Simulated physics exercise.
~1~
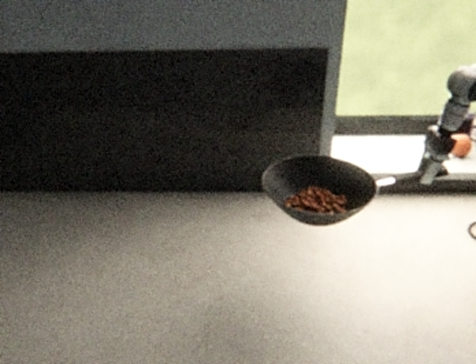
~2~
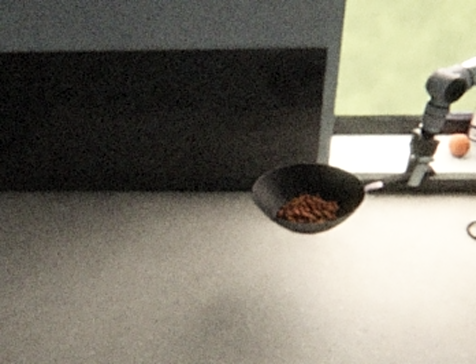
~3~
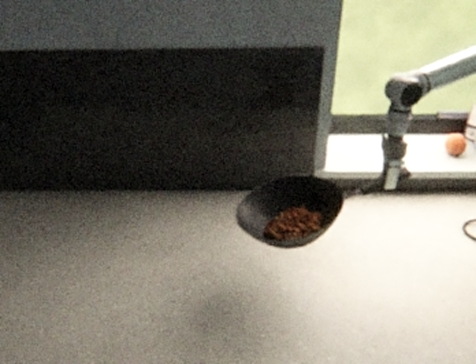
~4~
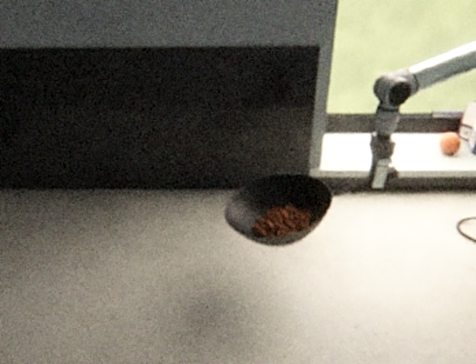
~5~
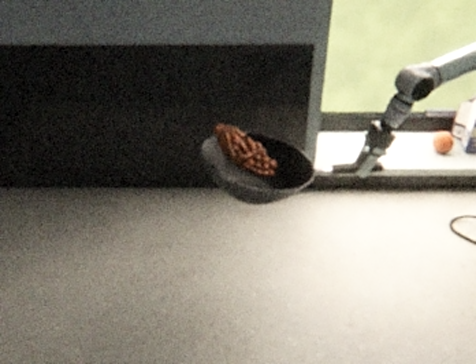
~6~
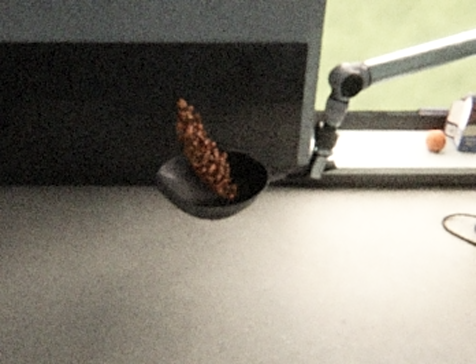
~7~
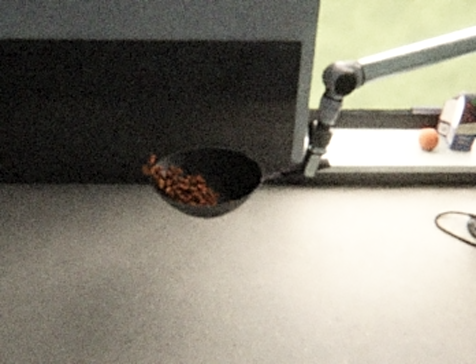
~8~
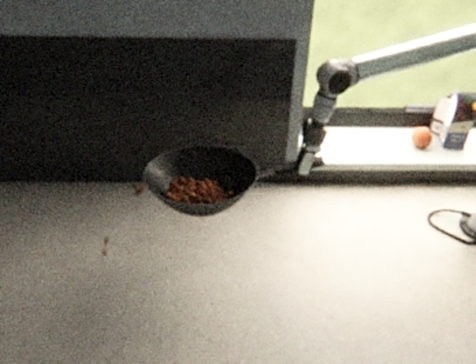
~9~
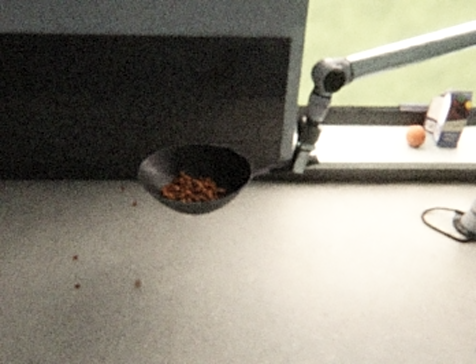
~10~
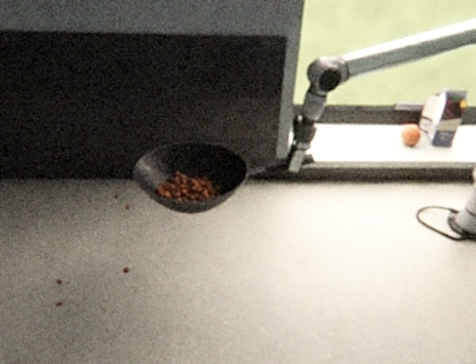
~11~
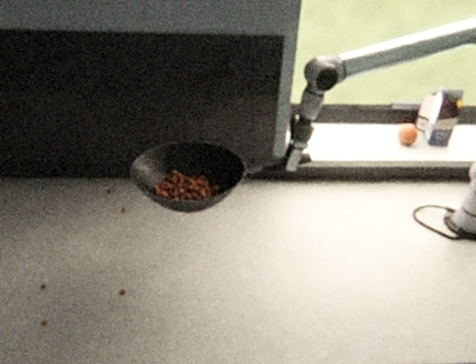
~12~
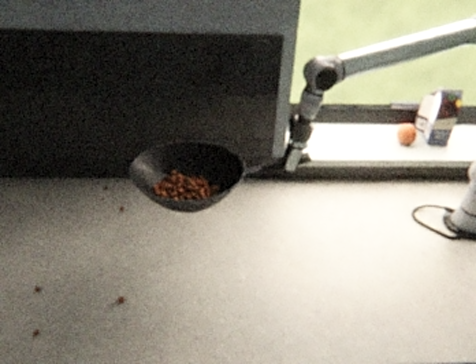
A robot arm tosses brown nuts in a dark wok, spilling a few pieces.
